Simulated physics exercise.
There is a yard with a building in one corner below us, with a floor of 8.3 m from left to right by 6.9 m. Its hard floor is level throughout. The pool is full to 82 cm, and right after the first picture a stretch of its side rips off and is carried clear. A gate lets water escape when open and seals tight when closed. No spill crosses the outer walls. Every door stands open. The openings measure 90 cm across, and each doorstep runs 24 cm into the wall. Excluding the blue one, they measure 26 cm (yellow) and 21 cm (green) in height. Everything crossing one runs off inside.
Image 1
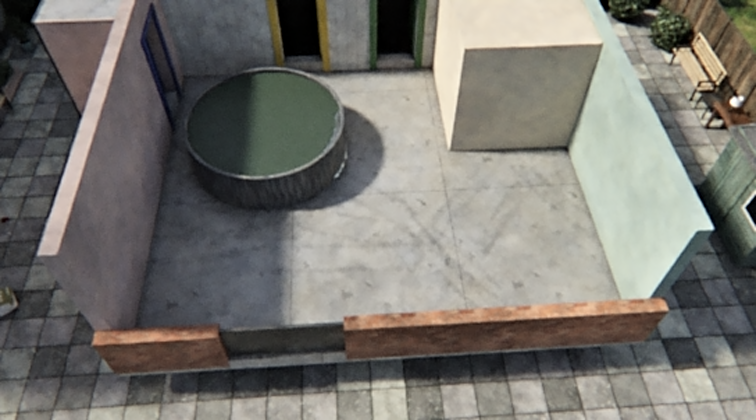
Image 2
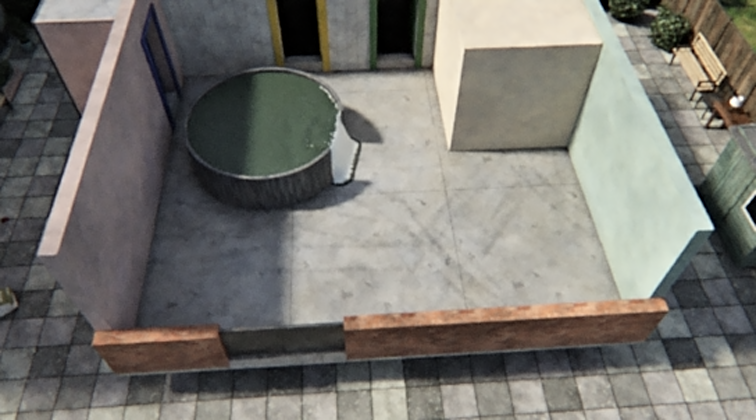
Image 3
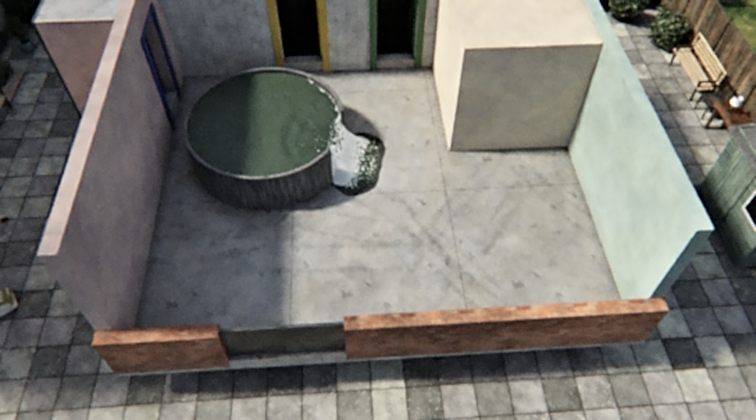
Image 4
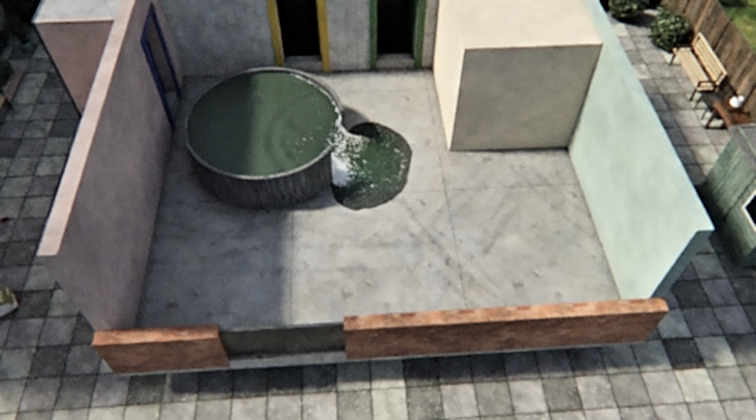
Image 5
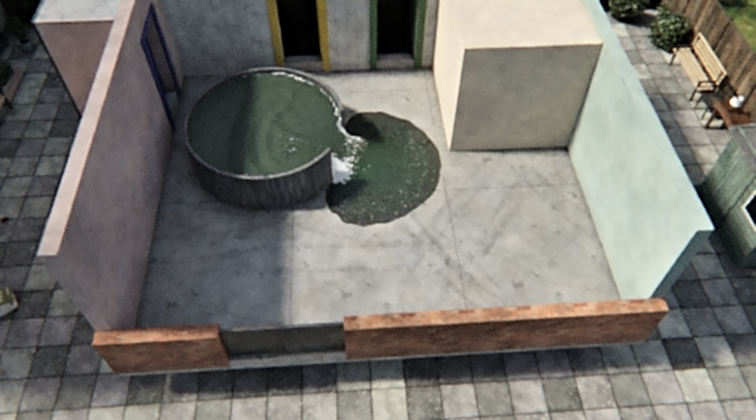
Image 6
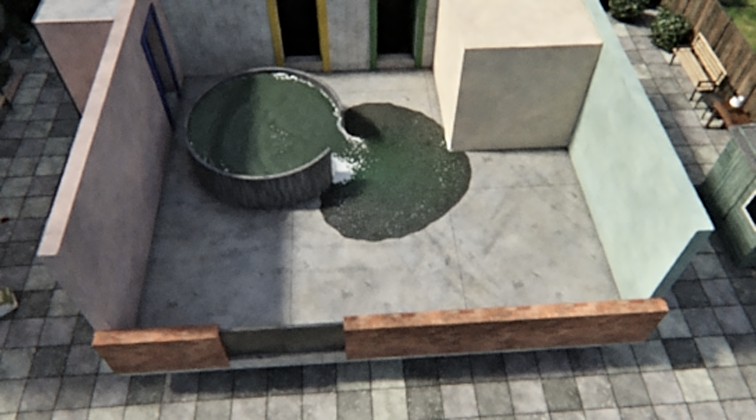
A round grey pool of dark green water stands at the left of a walled concrete yard, seen from high above. Doorways edged in blue, yellow and green open in the pink and grey walls, with a cream block at the back right, a pale green wall and low brick in front. Water bursts from the pool's right side, foaming, and spreads rightward and forward in a widening dark puddle, while the camera stays still.
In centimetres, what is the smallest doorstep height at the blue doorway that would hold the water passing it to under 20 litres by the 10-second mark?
Close to 7.5 cm is just enough.
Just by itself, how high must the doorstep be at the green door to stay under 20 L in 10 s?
For green: Close to 18 cm.
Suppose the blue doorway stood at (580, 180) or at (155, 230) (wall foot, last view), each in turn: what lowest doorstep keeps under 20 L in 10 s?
In turn: Roughly 25 cm, roughly 11.0 cm.
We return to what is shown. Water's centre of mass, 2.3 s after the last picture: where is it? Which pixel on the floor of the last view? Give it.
It lies near (358, 168) in the last picture.
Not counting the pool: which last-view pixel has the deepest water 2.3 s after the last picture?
Look close to (630, 323).
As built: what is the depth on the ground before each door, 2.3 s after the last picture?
Door by door in cm - yellow 3, blue 0, green 22.
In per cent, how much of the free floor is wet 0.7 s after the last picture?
Approximately 35 %.
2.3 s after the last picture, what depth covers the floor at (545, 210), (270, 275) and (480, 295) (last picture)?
Approx. 7 / 0 / 3 cm.
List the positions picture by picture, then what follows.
The first frame shows the pool at (265, 122) is whole and still, 82 cm deep; the blue door at (164, 76) is dry.
In the second frame, water pours out at (340, 151) and has run 0.3 m, to (358, 145); about 10 cm deep outside, 82 cm at the back.
In the third frame, water pours out at (340, 152) and has run 0.8 m, to (381, 152); about 11 cm deep outside, 82 cm at the back.
In the fourth frame, the gap is at (340, 153), the front 1.4 m out at (408, 155); the back of the pool holds 82 cm.
In the fifth frame, the gap is at (340, 153), the front 2.0 m out at (435, 178); the back of the pool holds 82 cm.
In the sixth frame, the gap is at (340, 152), the front 2.6 m out at (467, 174); the back of the pool holds 82 cm; 3.9 m in a straight line remain to the blue door at (164, 76).
Then, 0.7 s after the last picture water covers 35 % of the floor, deepest (45 cm) near (344, 169); it has not reached the blue door.
Then, 2.3 s after the last picture water covers 55 % of the floor, deepest (48 cm) near (630, 323); it has not reached the blue door.
Then, 9.3 s after the last picture water covers 100 % of the floor, deepest (22 cm) near (199, 189); 10 cm at the blue door, 0 litres in over its 23 cm doorstep.
At the blue door as built, the water peaked near 11 cm, 7.5 s after the last picture.
Run again over the same 10 s with other heights there, 32 litres in over 6.5 cm, 12 litres over 8.5 cm. The limit of 20 litres is kept from about 7.5 cm up.
